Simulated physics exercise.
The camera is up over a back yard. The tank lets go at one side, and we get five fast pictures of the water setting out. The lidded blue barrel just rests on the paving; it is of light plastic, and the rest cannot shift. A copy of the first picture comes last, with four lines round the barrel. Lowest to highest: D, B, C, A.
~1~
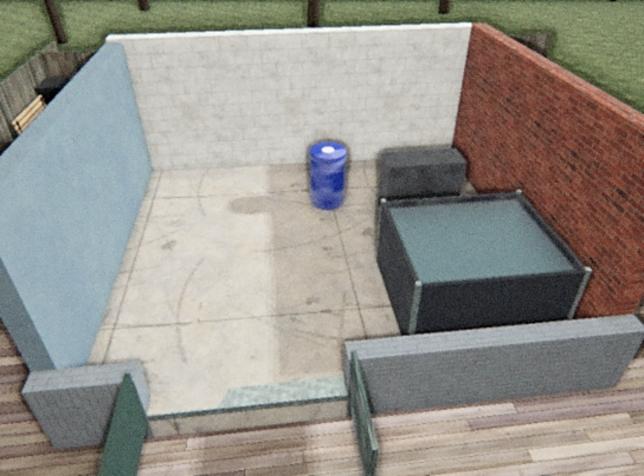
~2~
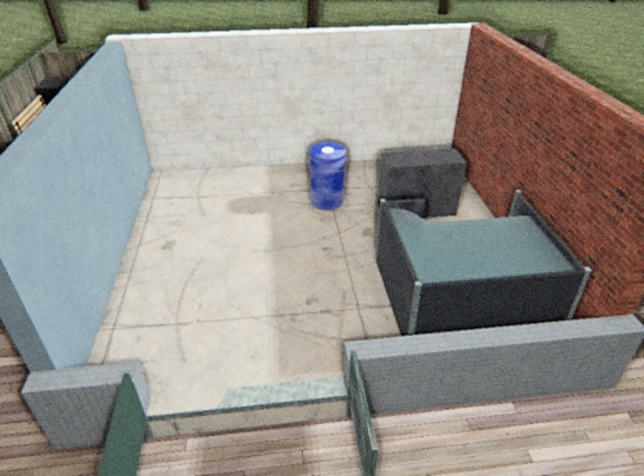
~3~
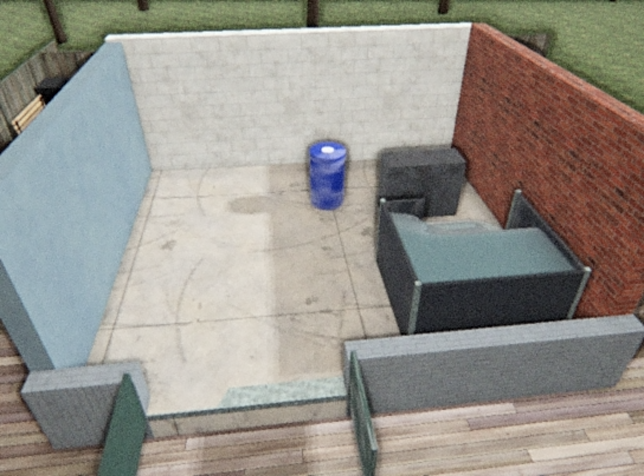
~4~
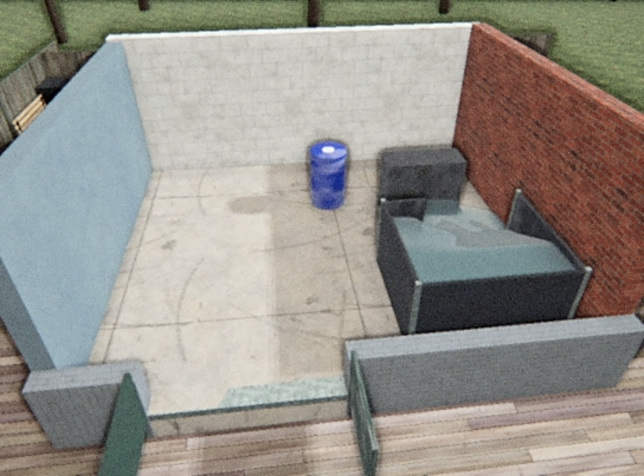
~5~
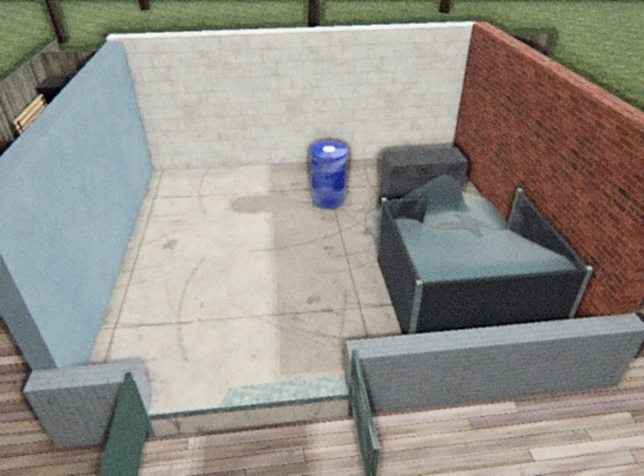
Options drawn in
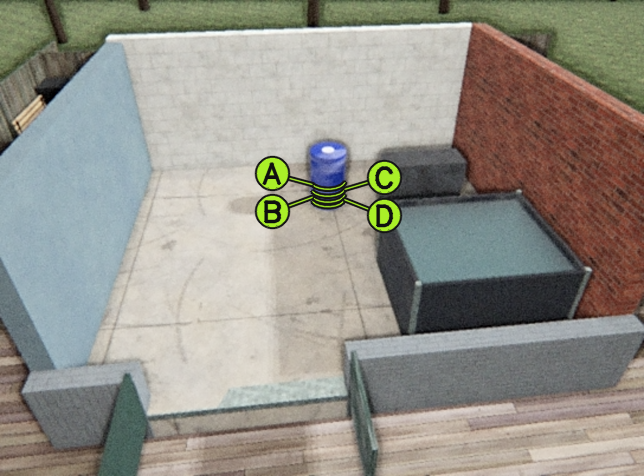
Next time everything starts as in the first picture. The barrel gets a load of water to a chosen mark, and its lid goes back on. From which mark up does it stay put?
B will do.
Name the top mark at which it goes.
It is D.
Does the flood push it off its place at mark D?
Yes, it does.
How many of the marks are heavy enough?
Three of them.
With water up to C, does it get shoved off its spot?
No, that is safe.
On the marked copy, A at (330, 189); B at (330, 202); C at (330, 196); D at (330, 206); from the bottom up D, B, C, A.
With A, it does not move.
With B, it does not move.
With C, it does not move.
With D, it is pushed about 3 times its own width away.
